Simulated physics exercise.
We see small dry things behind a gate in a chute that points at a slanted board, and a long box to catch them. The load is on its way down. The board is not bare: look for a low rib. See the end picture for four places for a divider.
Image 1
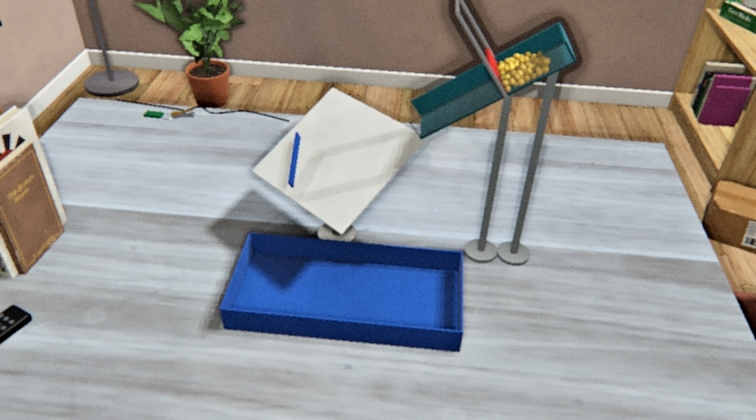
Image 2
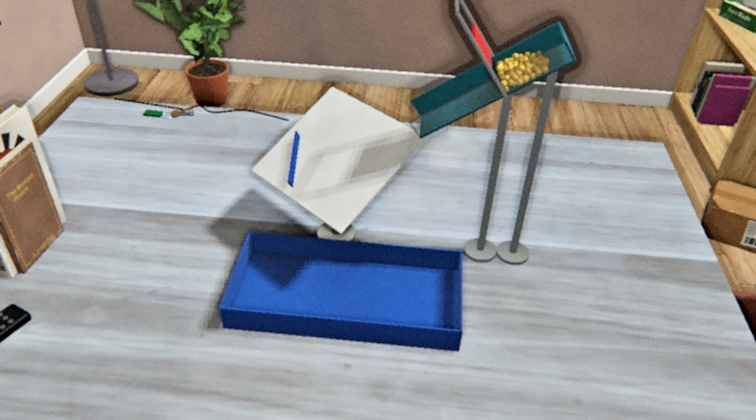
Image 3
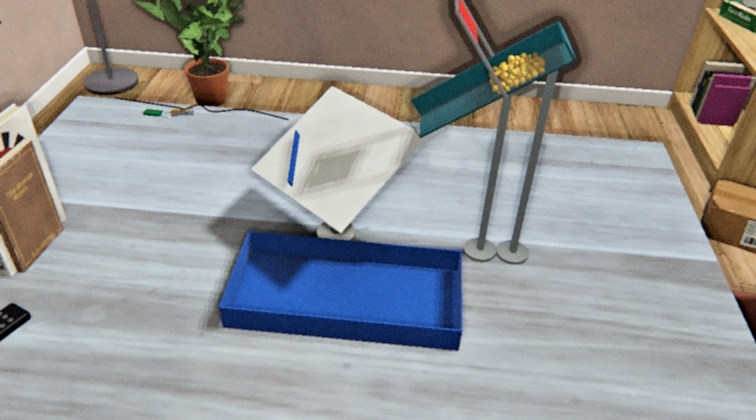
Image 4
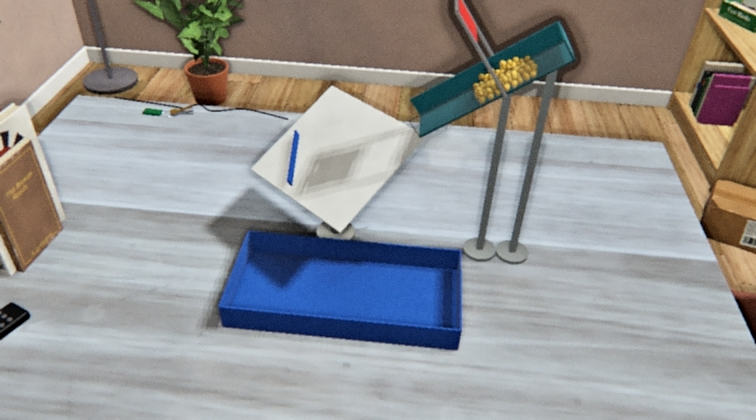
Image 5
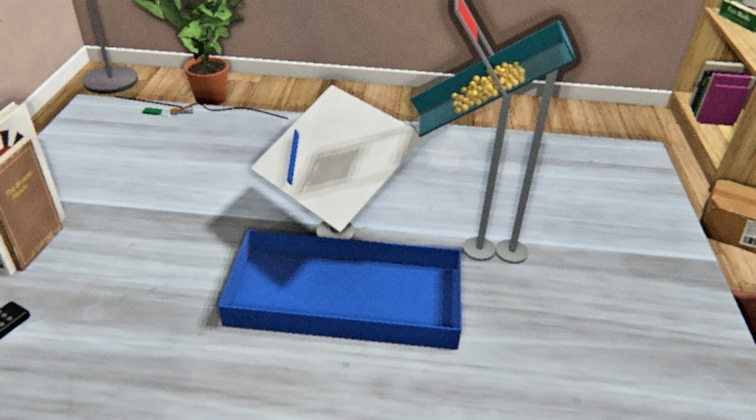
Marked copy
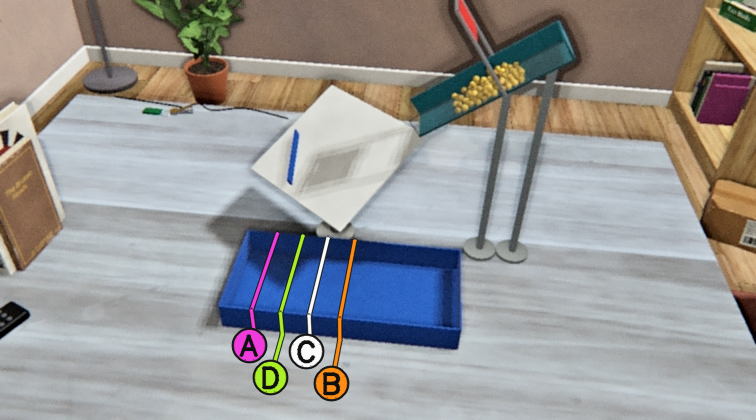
A teal chute's gate lifts slightly, and small yellow balls slide partway down the chute.
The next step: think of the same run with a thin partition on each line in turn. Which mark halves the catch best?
Line A does it best.
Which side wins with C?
Left.
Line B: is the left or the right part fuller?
More lands on the left.
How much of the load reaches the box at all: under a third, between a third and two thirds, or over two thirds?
About that: Over two thirds.
On the marked copy, line A crosses the front rim at (251, 309); line B crosses the front rim at (339, 318); line C crosses the front rim at (309, 314); line D crosses the front rim at (280, 312).
With A, of what is caught, about half on the left of the divider, about half on the right.
With B, of what is caught, all on the left of the divider, none on the right.
With C, of what is caught, all on the left of the divider, none on the right.
With D, of what is caught, all on the left of the divider, none on the right.
